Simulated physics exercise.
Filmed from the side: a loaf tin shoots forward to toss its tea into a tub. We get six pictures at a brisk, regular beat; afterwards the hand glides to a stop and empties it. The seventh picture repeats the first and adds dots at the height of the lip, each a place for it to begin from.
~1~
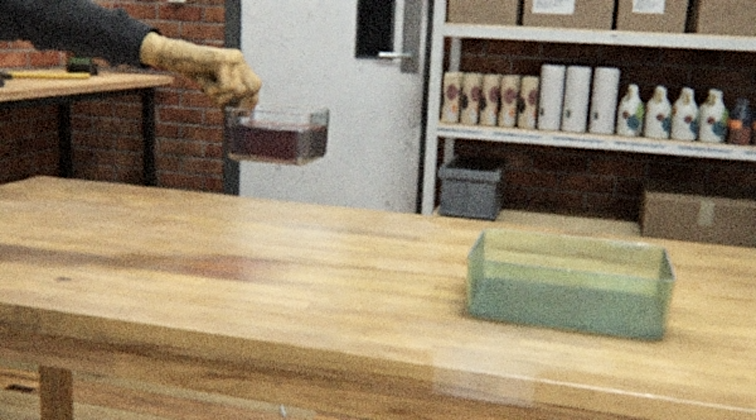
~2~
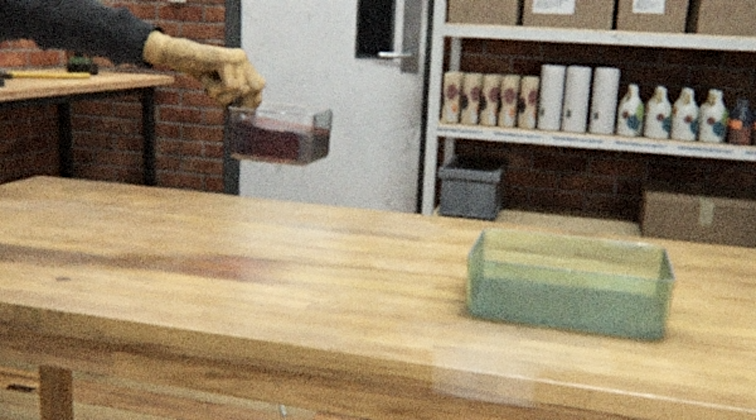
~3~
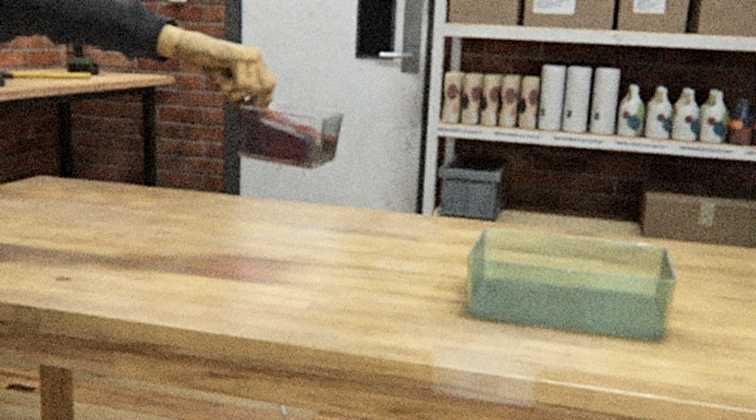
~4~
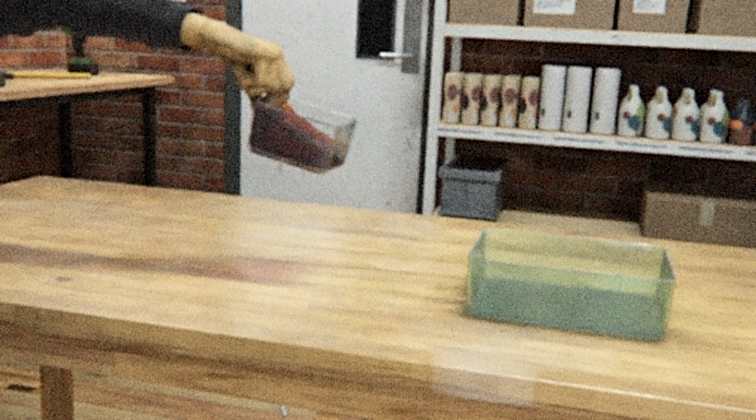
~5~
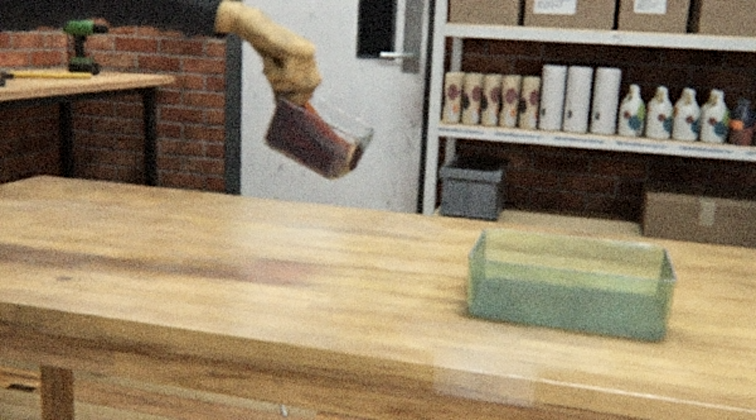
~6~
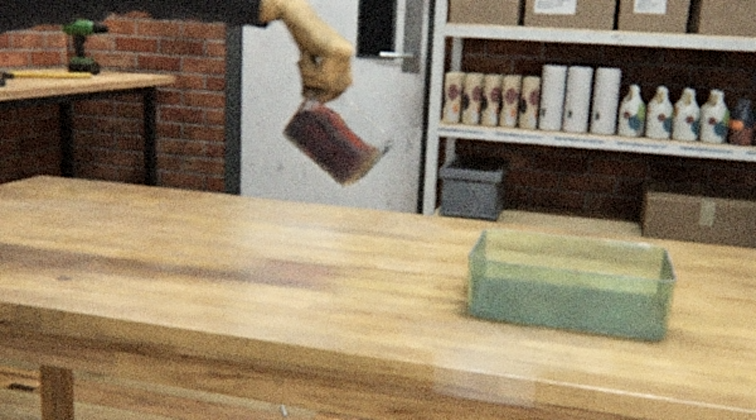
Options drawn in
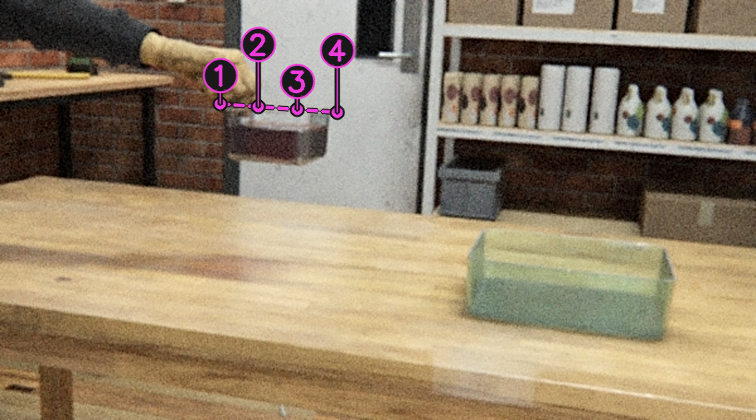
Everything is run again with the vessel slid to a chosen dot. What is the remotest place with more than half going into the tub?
The answer is place 3.
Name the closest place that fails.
Here it is place 2.
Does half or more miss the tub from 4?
No, not at all.
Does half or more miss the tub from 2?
Yes, that goes wrong.
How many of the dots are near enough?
Two of them.
On the marked copy, 1 at (220, 103); 2 at (258, 106); 3 at (297, 109); 4 at (337, 112).
If 1 is chosen, about 0 % lands in the tub, 96 % falls short and 4 % goes beside or beyond.
If 2 is chosen, about 15 % lands in the tub, 77 % falls short and 7 % goes beside or beyond.
If 3 is chosen, about 79 % lands in the tub, 11 % falls short and 11 % goes beside or beyond.
If 4 is chosen, about 76 % lands in the tub, 3 % falls short and 21 % goes beside or beyond.
